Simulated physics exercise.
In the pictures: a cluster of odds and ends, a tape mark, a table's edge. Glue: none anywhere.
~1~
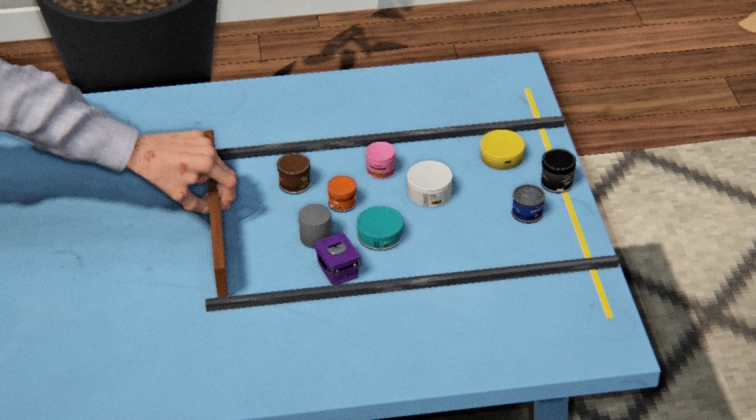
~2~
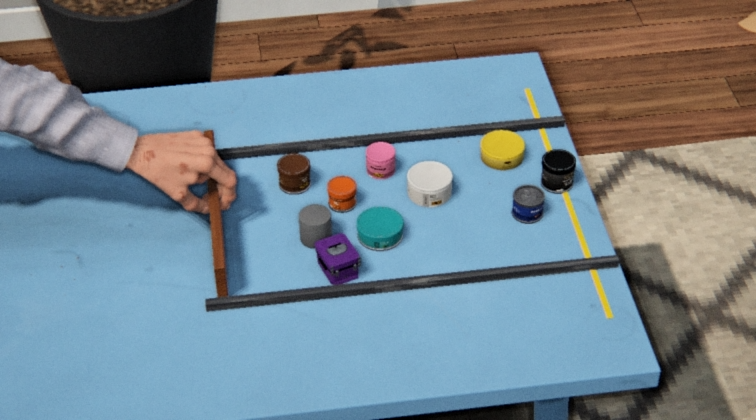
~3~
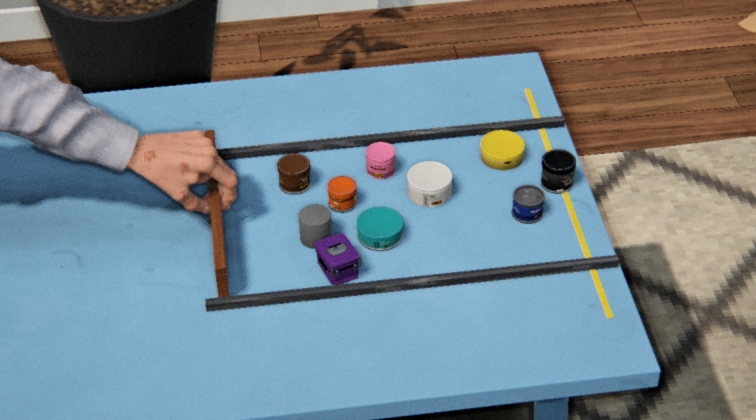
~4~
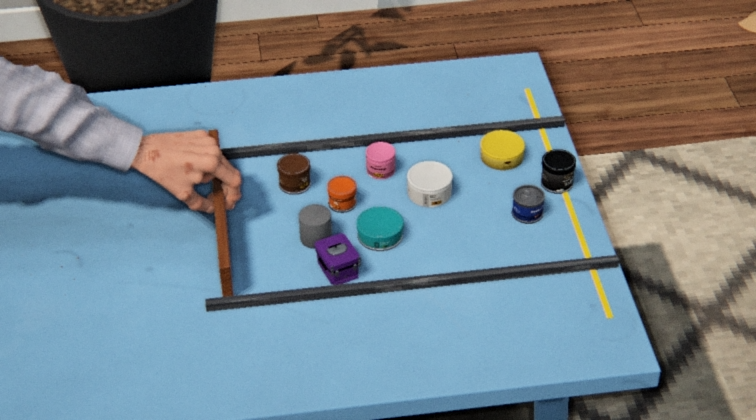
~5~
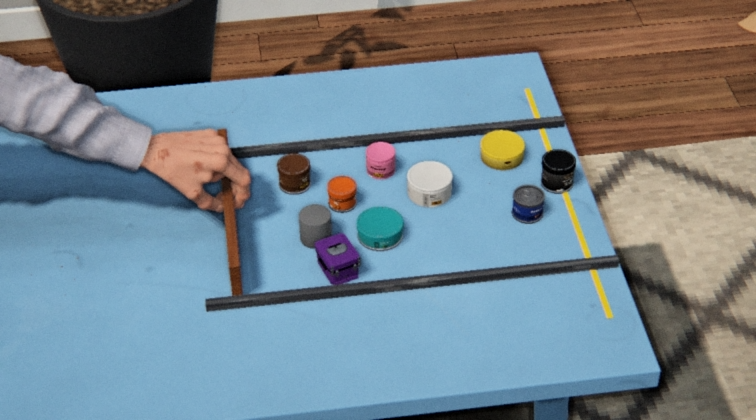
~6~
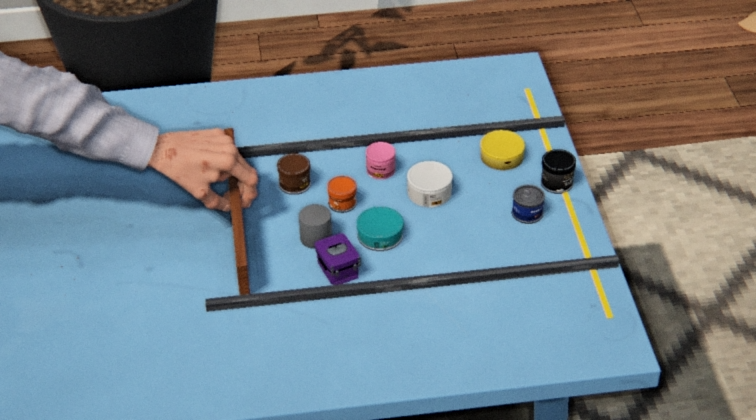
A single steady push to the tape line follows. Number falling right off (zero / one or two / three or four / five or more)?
Count off: Five and up.
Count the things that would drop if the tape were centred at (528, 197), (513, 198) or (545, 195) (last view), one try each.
Try by try, 1, 1 and 3.
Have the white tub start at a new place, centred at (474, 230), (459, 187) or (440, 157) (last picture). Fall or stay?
Lab note - white tub, per position: Is gone; is gone; is gone.
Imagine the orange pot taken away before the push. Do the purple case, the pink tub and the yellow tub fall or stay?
Purple case still up, pink tub still up, yellow tub down.
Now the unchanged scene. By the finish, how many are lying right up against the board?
Total: 5.
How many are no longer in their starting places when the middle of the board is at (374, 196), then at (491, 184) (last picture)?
The number moved is 6 and then 10.
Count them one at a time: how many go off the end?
All told, 5.
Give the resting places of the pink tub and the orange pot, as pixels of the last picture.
You'll see the pink tub at (560, 130), with the orange pot at (574, 169).
Soon after, none off yet; black tin at rest near (558, 171); blue pot at rest near (528, 204); yellow tub at rest near (502, 151).
In the end, the number that fall off is five or more; gone, turquoise pot, white tub, yellow tub, blue pot and black tin.
